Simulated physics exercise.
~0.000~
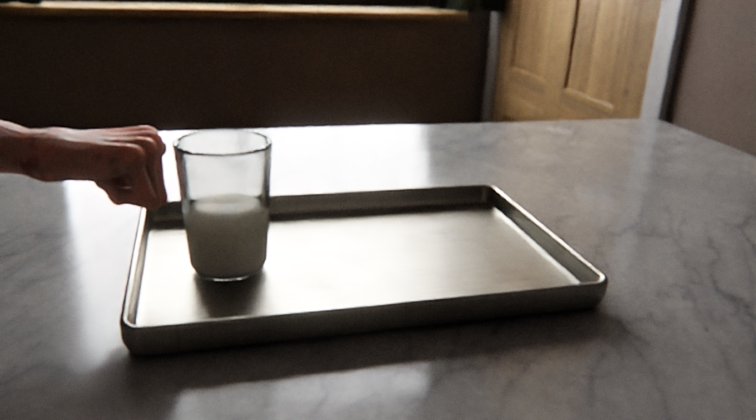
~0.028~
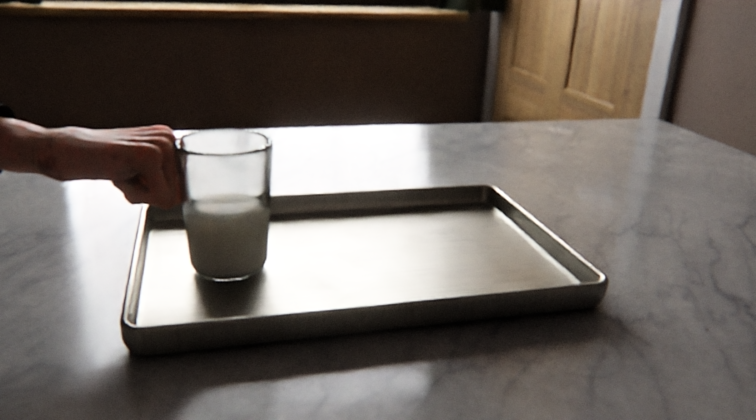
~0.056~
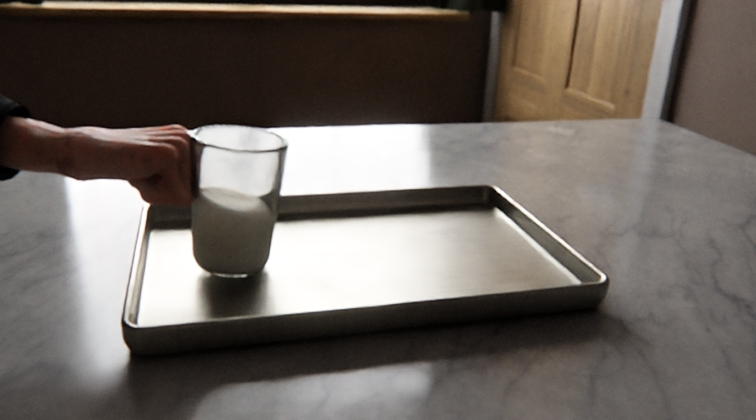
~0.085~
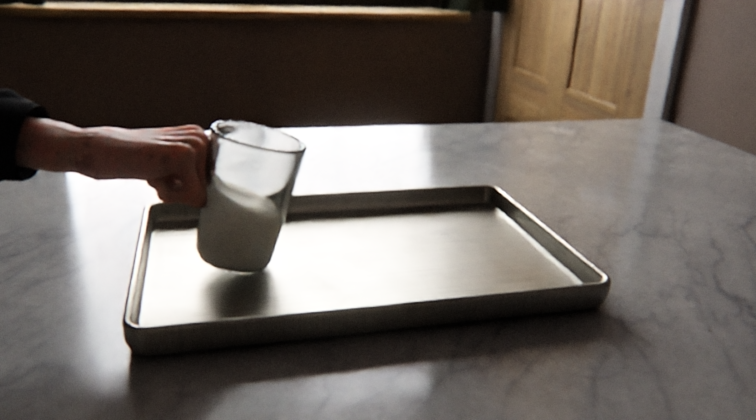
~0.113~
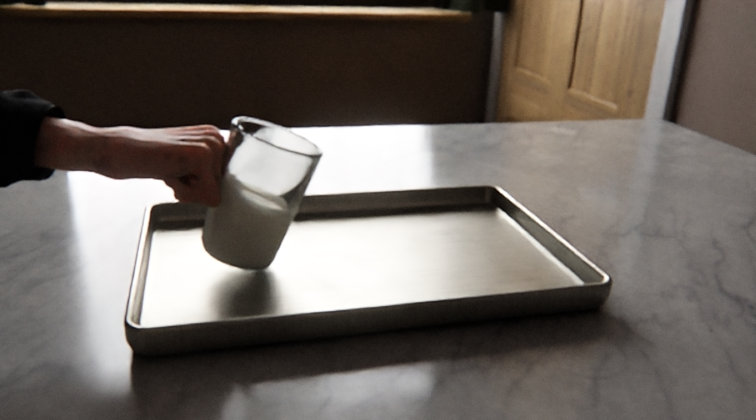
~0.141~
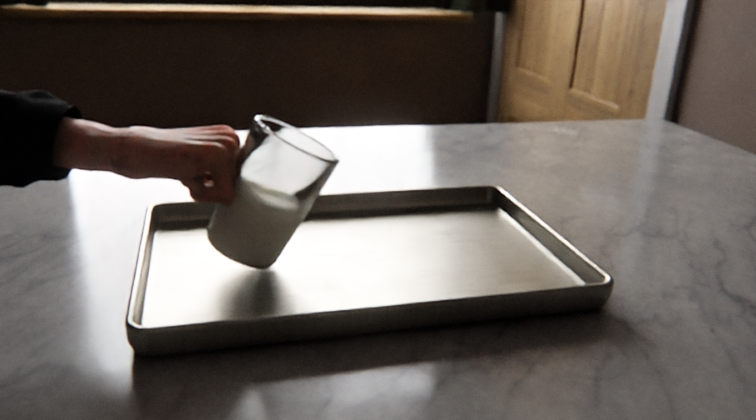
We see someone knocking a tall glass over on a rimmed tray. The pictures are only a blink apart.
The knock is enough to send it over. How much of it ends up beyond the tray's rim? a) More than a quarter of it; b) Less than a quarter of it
Option b: Less than a quarter of it.
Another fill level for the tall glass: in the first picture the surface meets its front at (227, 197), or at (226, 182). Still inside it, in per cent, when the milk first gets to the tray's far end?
In order, 50 and 55 in a hundred.
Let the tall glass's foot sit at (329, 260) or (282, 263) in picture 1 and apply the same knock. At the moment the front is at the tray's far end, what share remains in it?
85 % and 75 %.
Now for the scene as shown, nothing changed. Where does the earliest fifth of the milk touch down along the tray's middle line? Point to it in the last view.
I'd put the spot somewhere close to pixel (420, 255).
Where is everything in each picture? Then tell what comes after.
In the first frame, tilt 0°; right rim (269, 142); surface from (188, 204) to (263, 201); the tray's far rim is at (541, 227); the tray is clear ahead.
In the second frame, tilt 0°; right rim (270, 142); surface from (188, 205) to (264, 201).
In the third frame, tilt 6°; right rim (285, 144); surface from (195, 189) to (268, 202).
In the fourth frame, tilt 13°; right rim (303, 147); surface from (210, 178) to (280, 205).
In the fifth frame, tilt 21°; right rim (320, 152); surface from (220, 187) to (290, 203).
In the sixth frame, tilt 28°; right rim (336, 159); surface from (223, 198) to (303, 200).
A moment on, the tall glass lies on its side and 100 per cent is in the glass, 0 on the tray and 0 above or beyond its rim.
Next, the tall glass lies on its side and 61 per cent is in the glass, 37 on the tray and 1 above or beyond its rim.
Then the tall glass lies on its side and 30 per cent is in the glass, 59 on the tray and 11 above or beyond its rim.
Later the tall glass lies on its side and 17 per cent is in the glass, 75 on the tray and 8 above or beyond its rim.
Finally, 92 per cent is held by tray and glass, 8 is off the tray.
